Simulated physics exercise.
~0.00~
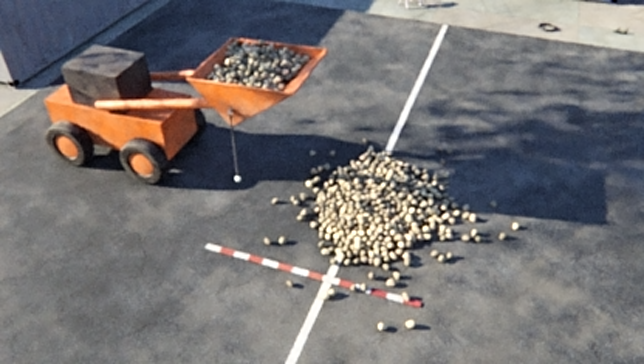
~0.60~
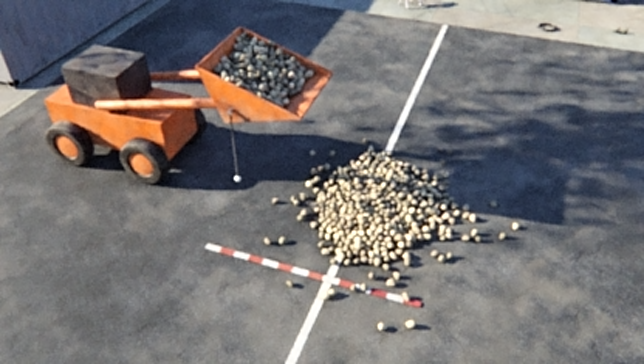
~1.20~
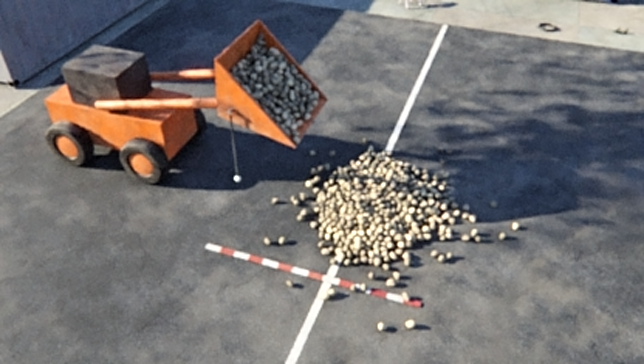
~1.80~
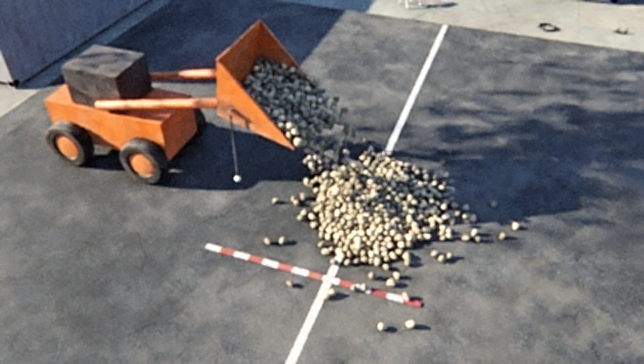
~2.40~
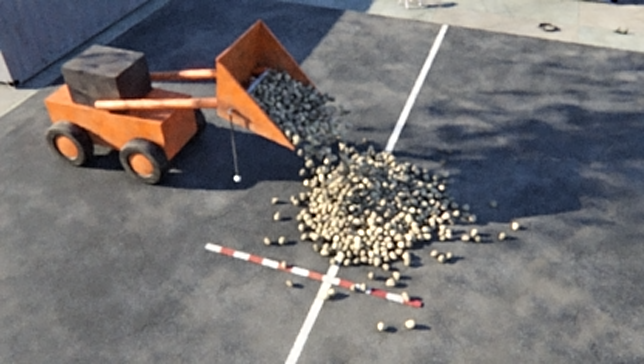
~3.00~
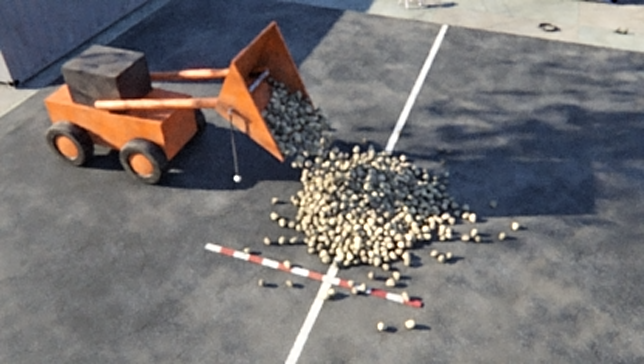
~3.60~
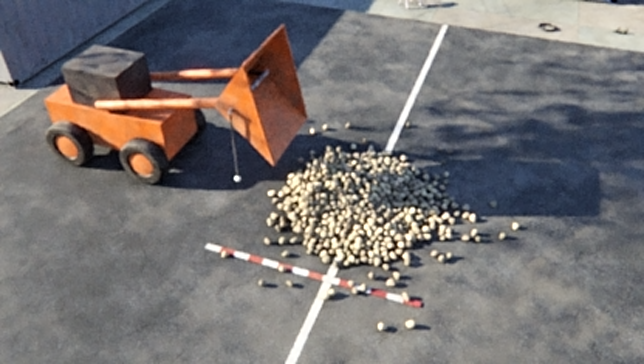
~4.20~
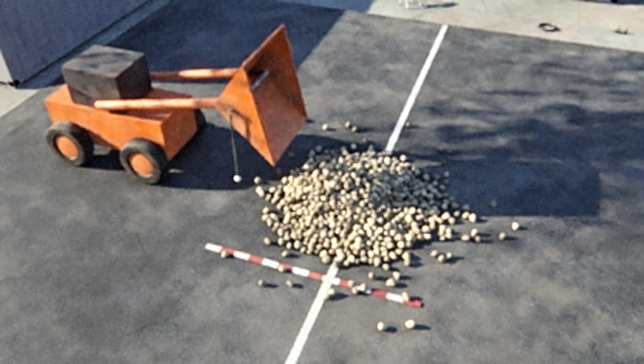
An orange loader bucket tips forward and empties its round stones onto the pile below.
